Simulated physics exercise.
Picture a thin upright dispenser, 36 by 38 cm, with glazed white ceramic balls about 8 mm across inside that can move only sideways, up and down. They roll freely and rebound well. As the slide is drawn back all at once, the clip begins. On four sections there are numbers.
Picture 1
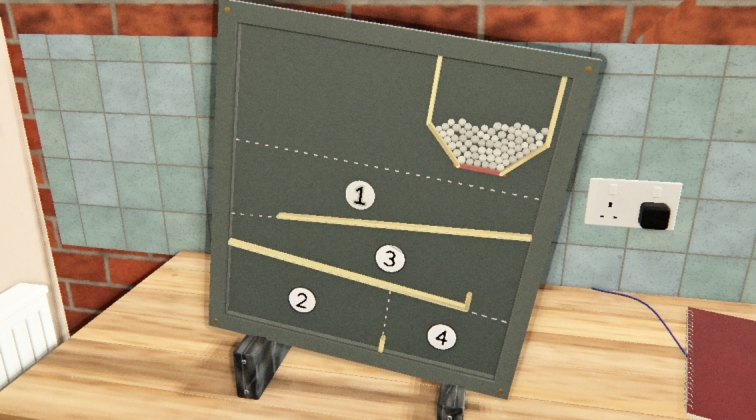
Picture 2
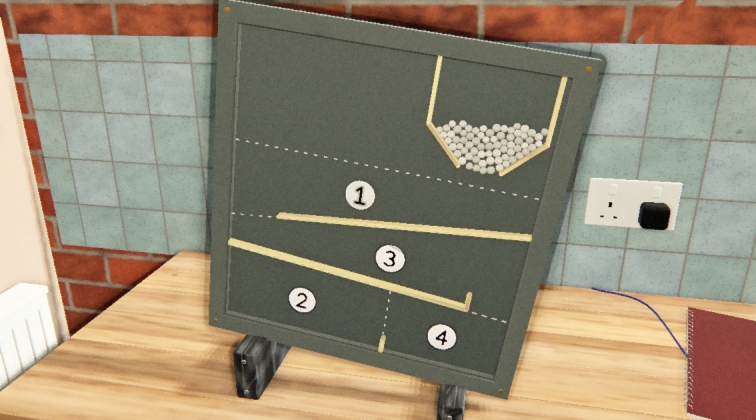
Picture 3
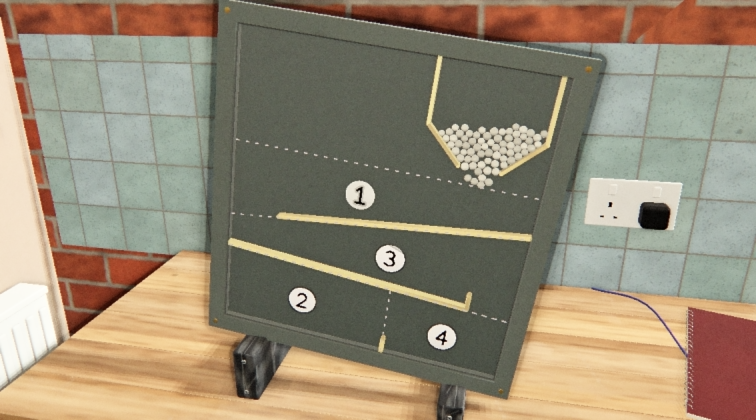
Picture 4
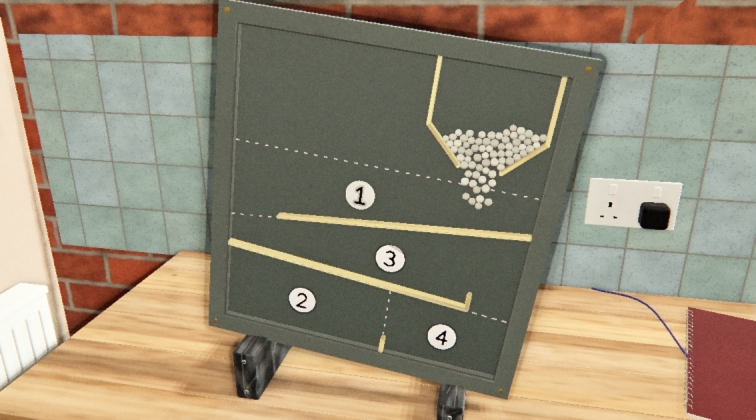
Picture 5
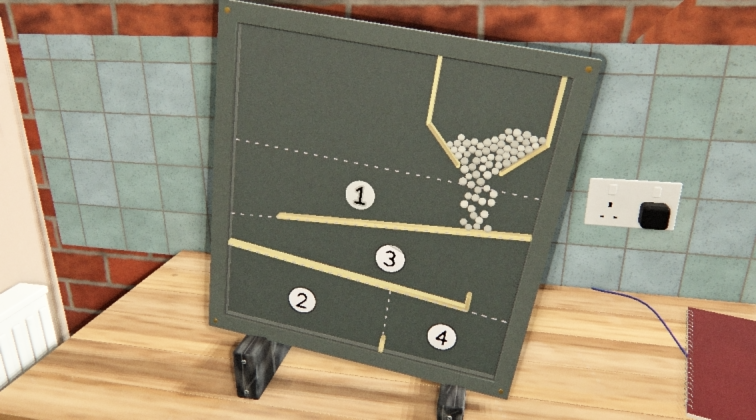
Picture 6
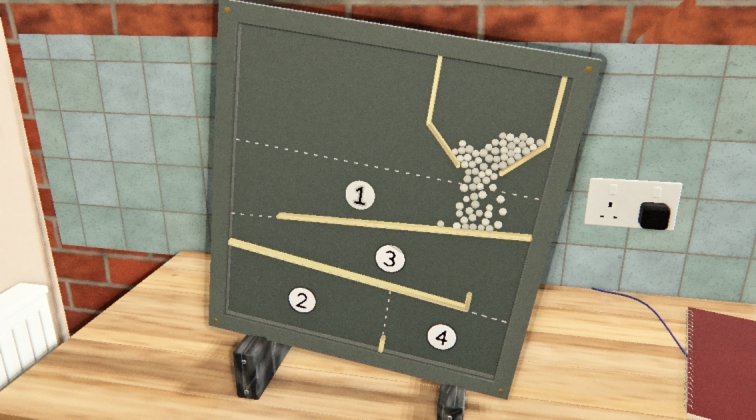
A dark grey upright panel, tilted slightly clockwise, stands on black feet on a wooden worktop, seen from the front by a steady camera against pale blue-green tiles and red brick. Cream strips form a funnel of white balls at upper right above sloping ledges and four numbered discs. The red slide at the funnel's mouth disappears, and balls pour down, landing and spreading on the upper ledge.
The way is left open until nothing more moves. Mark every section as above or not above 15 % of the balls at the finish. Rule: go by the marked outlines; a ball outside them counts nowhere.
No. 1: Above; 2: Not above; 3: Not above; 4: Not above.
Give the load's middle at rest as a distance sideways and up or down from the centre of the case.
Right: About 8 cm; below: About 1 cm.
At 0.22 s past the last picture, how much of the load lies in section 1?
Share: About 100 percent.
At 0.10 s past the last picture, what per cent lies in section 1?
Roughly 75 per cent of it.
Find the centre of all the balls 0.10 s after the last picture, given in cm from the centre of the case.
Roughly 12 centimetres to the right and 2 centimetres above.
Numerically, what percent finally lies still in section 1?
Some 90 percent.
Then, 0.10 s later than the last picture, the balls' middle is 12 cm right of and 2 cm above the centre; no. 1, 75 %.
Then, 0.22 s later than the last picture, the balls' middle is 9 cm right of and level with the centre; no. 1, 100 %.
Then, 0.45 s later than the last picture, the balls' middle is 6 cm right of and 1 cm below the centre; no. 1, 95 %, no. 3, 5 %.
At rest 2.0 s after the last picture, no. 1, 90 %, no. 2, 0 %, no. 3, 10 %, no. 4, 0 %.
